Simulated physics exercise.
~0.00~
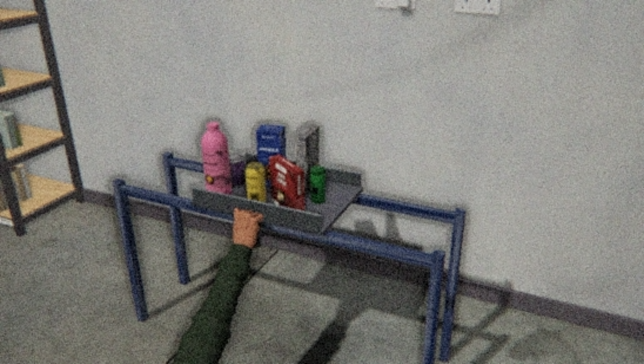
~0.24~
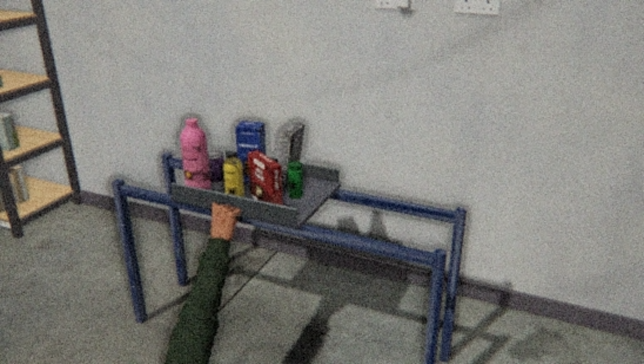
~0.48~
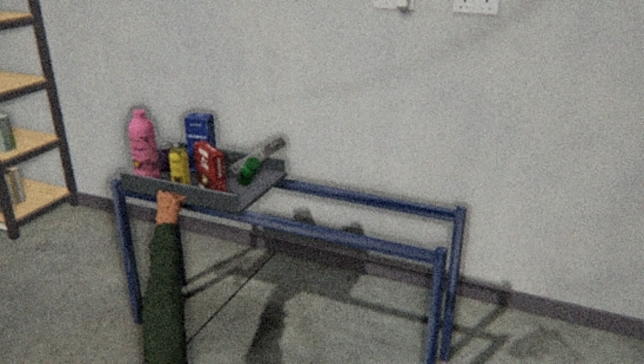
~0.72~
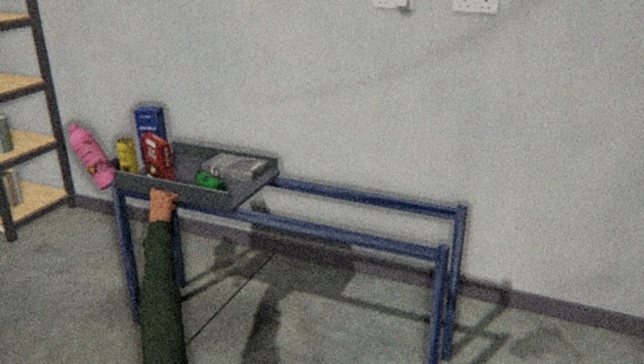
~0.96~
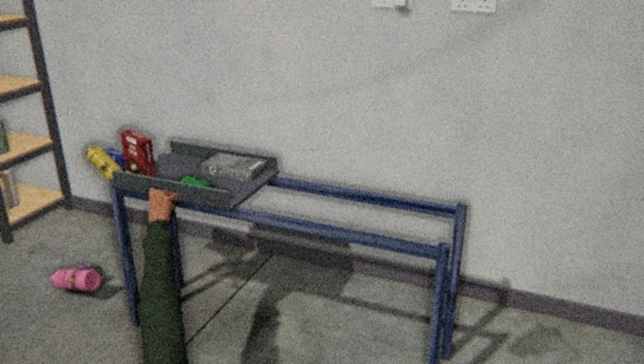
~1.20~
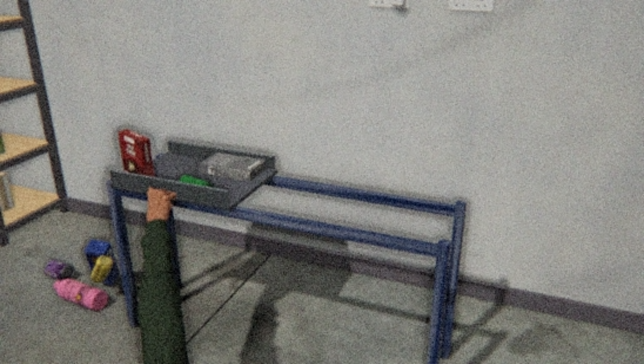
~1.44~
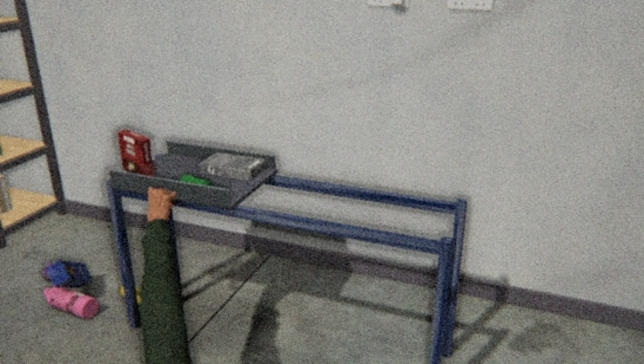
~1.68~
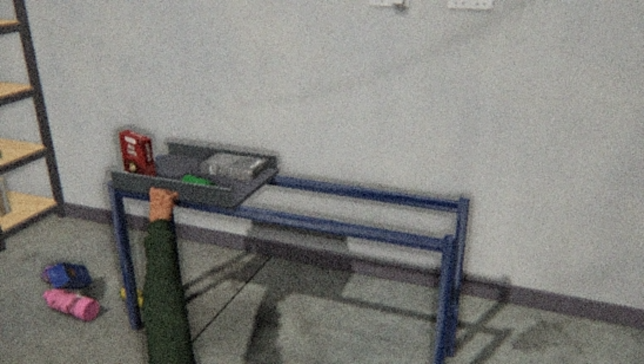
In a plain room with a pale wall, a concrete floor and shelving at the left, a slightly drifting view looks down on a blue metal frame. A grey tray on it holds a pink bottle, a blue carton, a purple tin, a yellow can, a red packet, a green shaker and a grey packet. A dark-sleeved arm pushes the tray left, and the grey packet and green shaker topple. The tray stops at the left end, and the pink bottle and purple tin tip off, followed by the blue carton and yellow can. The red packet stays upright near the edge, the green and grey items lying behind it.
